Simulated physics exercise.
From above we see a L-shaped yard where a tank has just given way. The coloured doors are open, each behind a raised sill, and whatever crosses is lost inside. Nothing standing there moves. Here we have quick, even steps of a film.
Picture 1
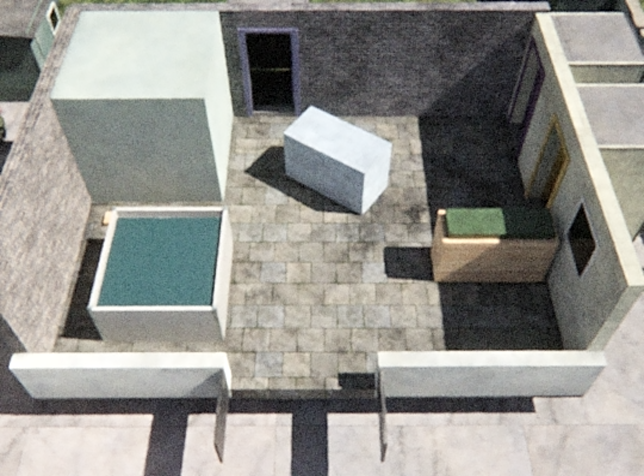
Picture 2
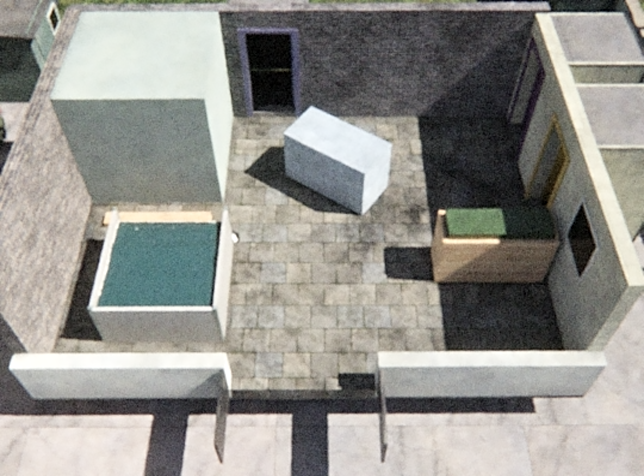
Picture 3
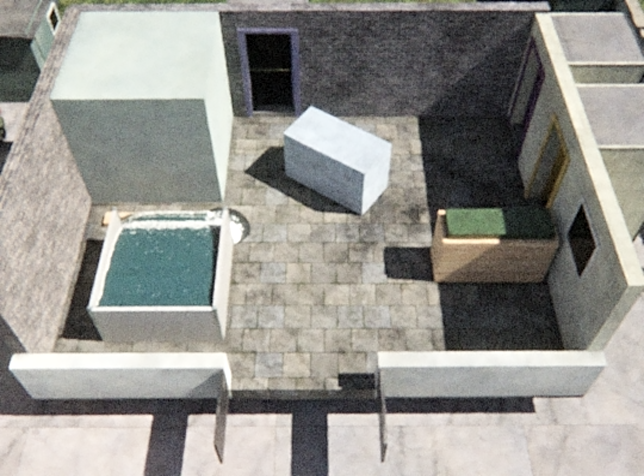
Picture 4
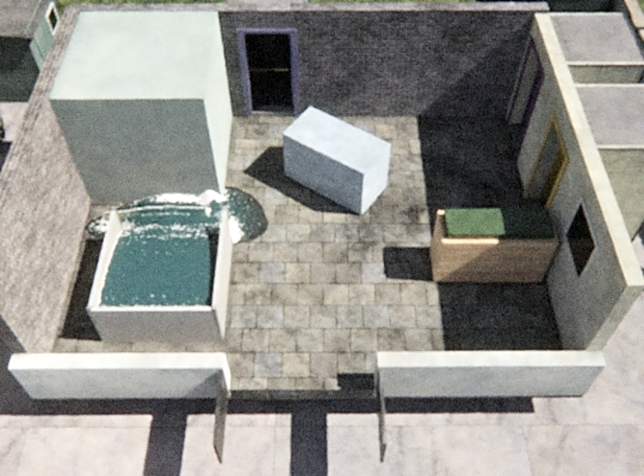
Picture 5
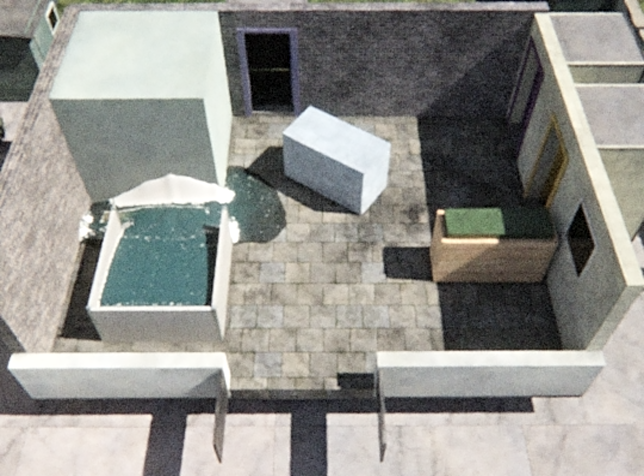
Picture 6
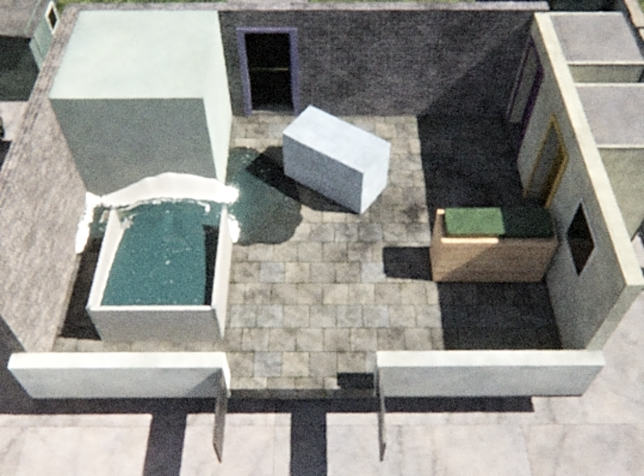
Water in a pale open tank at the left of a walled, paved yard stirs, then surges over the tank's far side and spreads across the paving towards a pale block, while the block and a green-topped box stay still.
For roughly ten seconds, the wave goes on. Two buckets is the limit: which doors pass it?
Outcome: The purple door will respect the limit; the blue door will break the limit; the yellow door will break the limit.
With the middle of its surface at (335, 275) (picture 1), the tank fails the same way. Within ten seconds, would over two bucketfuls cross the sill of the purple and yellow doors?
Then: Purple goes over; yellow passes that mark.
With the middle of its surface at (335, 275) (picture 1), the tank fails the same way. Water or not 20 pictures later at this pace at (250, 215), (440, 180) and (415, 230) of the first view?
Soaked, soaked, soaked.
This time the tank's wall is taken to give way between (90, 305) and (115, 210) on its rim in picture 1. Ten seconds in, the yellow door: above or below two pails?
Yellow: Exceeds it.
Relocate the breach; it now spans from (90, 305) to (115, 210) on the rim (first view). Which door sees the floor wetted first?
My pick is the door marked yellow.
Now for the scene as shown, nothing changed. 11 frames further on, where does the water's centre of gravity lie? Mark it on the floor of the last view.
Near (192, 242) in the last view.
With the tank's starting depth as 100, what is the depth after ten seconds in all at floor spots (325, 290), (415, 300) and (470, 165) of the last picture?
I'd say around 6 per cent, then 10 per cent, then 6 per cent.
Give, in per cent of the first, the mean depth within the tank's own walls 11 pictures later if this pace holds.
Somewhere around 34 %, give or take.
A moment on, water covers 25 % of the floor; the purple door not reached, the blue door under two buckets in, the yellow door not reached.
Next, water covers 40 % of the floor; the purple door not reached, the blue door over two buckets in, the yellow door not reached.
Then, water covers 75 % of the floor; the purple door wet at the sill, nothing in, the blue door over two buckets in, the yellow door wet at the sill, nothing in.
Later, water covers 90 % of the floor; the purple door wet at the sill, nothing in, the blue door far over two buckets in, the yellow door over two buckets in.
In the end, water covers 95 % of the floor; the purple door wet at the sill, nothing in, the blue door far over two buckets in, the yellow door far over two buckets in.
